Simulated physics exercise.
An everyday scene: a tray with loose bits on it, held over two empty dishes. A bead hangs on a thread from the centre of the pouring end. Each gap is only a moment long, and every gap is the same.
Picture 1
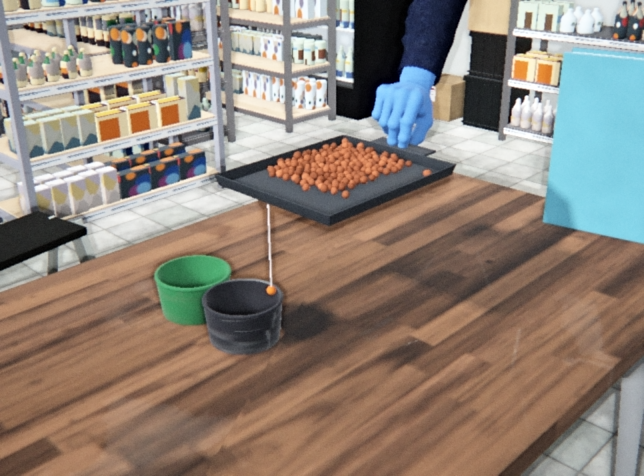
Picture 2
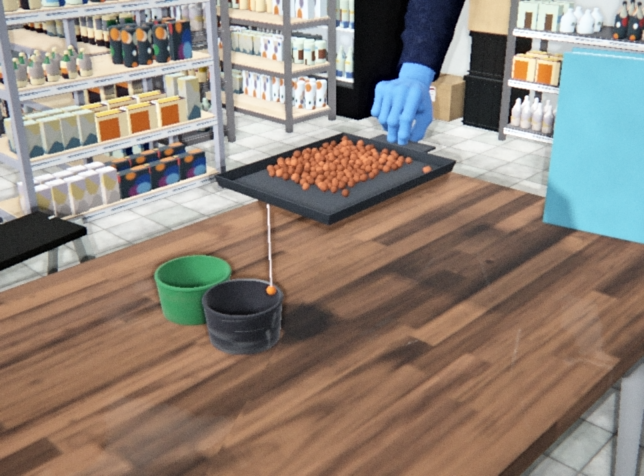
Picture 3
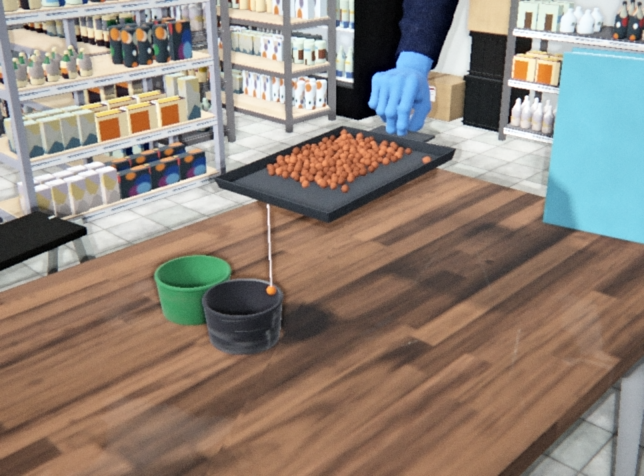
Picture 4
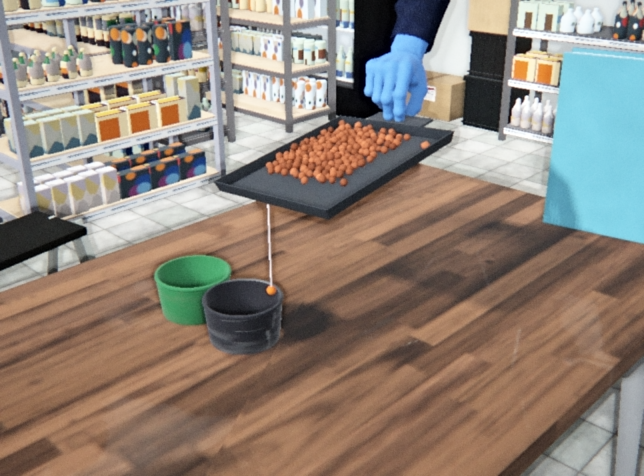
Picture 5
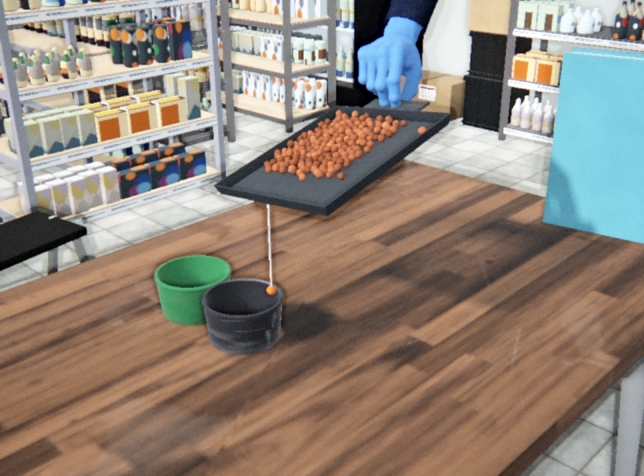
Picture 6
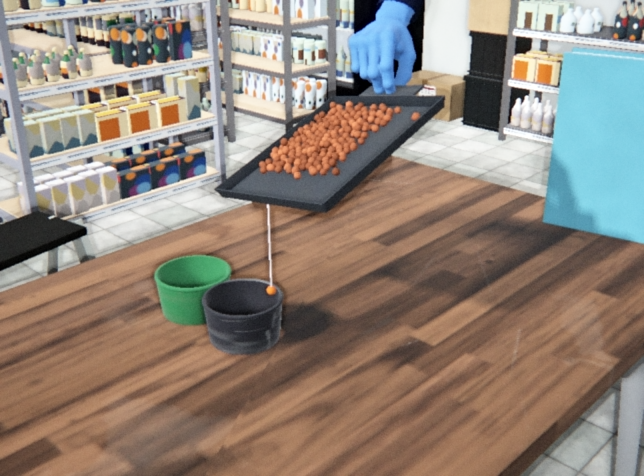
A blue-gloved hand raised the far end of a dark tray of small orange-brown pellets, slanting it toward its left corner above a green bowl and a black bowl, and a few pellets shifted.
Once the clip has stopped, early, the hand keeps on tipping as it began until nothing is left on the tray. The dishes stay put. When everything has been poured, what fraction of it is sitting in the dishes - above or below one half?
Above one half.
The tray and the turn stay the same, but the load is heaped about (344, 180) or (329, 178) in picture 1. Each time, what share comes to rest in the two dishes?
Near 80 and 80 percent respectively.
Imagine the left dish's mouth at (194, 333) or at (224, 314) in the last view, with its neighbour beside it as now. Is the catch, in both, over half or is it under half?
First shift, a minority share; second shift, a minority share.
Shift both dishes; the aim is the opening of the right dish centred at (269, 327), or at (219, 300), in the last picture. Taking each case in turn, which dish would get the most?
In the first try it's the one on the left, and in the second it's the one on the right.
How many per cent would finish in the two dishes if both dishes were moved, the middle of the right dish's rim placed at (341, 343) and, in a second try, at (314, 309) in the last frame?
You'd end up with around 0 per cent and then around 30 per cent.
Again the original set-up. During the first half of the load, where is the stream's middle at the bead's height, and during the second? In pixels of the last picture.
First near (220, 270), later near (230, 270).
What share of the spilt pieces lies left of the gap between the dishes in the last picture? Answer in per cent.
Estimate: Near 30 per cent.
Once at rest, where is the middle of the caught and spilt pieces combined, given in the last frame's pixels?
Once it all stops, the middle lies near (228, 322).
Soon after the last picture, tray tipped steeply; most on the tray; a stray few in the right dish; a stray few in the left dish; a small part in the air.
A little later, tray tipped past a quarter turn; about half in the right dish; about a third in the left dish; a small part outside both; a small part in the air.
Later still, tray tipped past a quarter turn; about half in the right dish; about a third in the left dish; a small part outside both.
At rest, tray tipped past a quarter turn; about half in the right dish; about a third in the left dish; a small part outside both.
